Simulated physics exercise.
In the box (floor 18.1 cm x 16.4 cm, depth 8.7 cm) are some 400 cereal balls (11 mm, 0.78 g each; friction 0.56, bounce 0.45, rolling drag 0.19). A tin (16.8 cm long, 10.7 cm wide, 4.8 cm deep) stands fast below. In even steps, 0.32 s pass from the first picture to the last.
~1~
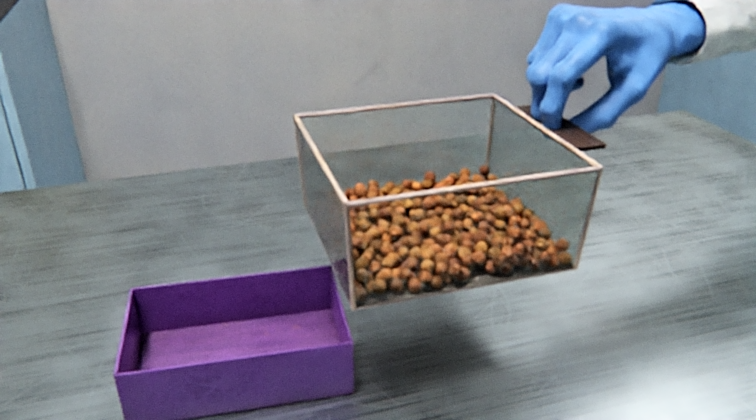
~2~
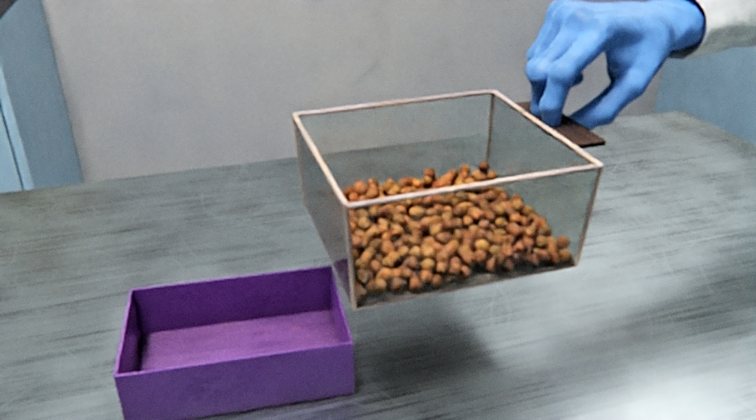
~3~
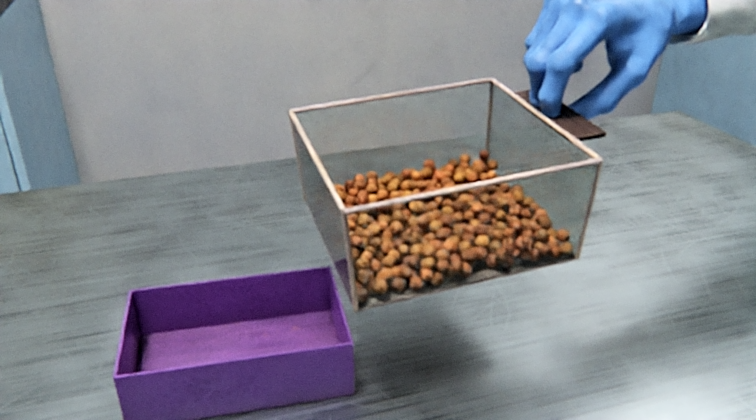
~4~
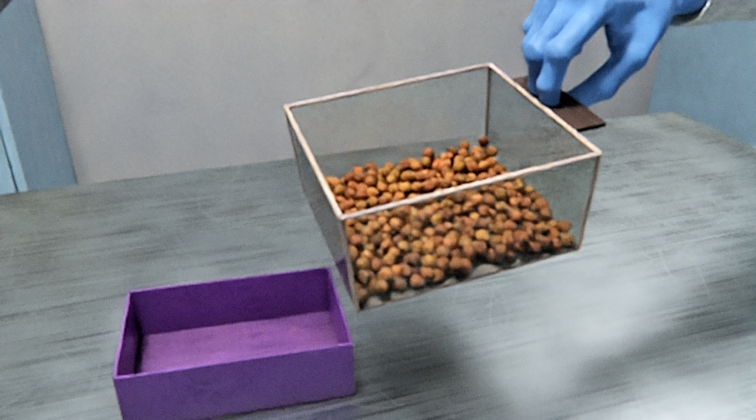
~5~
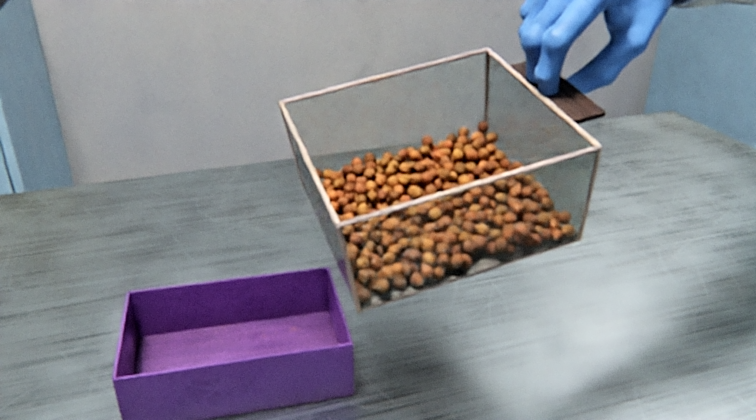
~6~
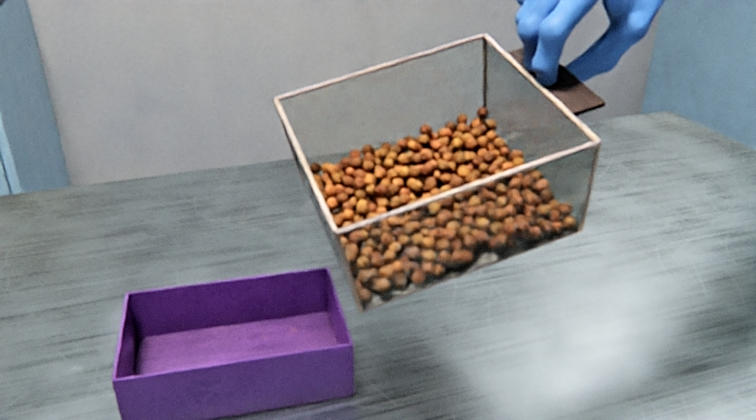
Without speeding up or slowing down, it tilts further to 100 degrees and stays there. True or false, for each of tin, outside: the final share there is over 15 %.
Tin: False, outside: True.
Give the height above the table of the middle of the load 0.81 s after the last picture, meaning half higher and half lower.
Estimated height: About 16 cm.
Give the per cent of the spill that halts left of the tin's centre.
40 %, give or take.
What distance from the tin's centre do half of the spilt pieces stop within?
My estimate is close to 14 centimetres.
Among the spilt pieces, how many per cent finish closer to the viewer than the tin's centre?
I'd put it at close to 100 percent of the spill.
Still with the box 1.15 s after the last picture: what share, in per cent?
100 per cent, roughly.
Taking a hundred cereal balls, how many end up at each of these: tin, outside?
Tin 0, outside 70.
Then, 0.44 s after the last picture, tilt 46 degrees; box 100 %; middle of all pieces near (419, 165).
Then, 0.81 s after the last picture, tilt 70 degrees; box 100 %; middle of all pieces near (397, 180).
Then, 1.15 s after the last picture, tilt 93 degrees; box 100 %; middle of all pieces near (380, 195).
Then, 1.47 s after the last picture, tilt 100 degrees; outside 15 %, box 70 %, in the air 20 %; middle of all pieces near (344, 302).
In the end, outside 70 %, box 30 %, tin 0 %.
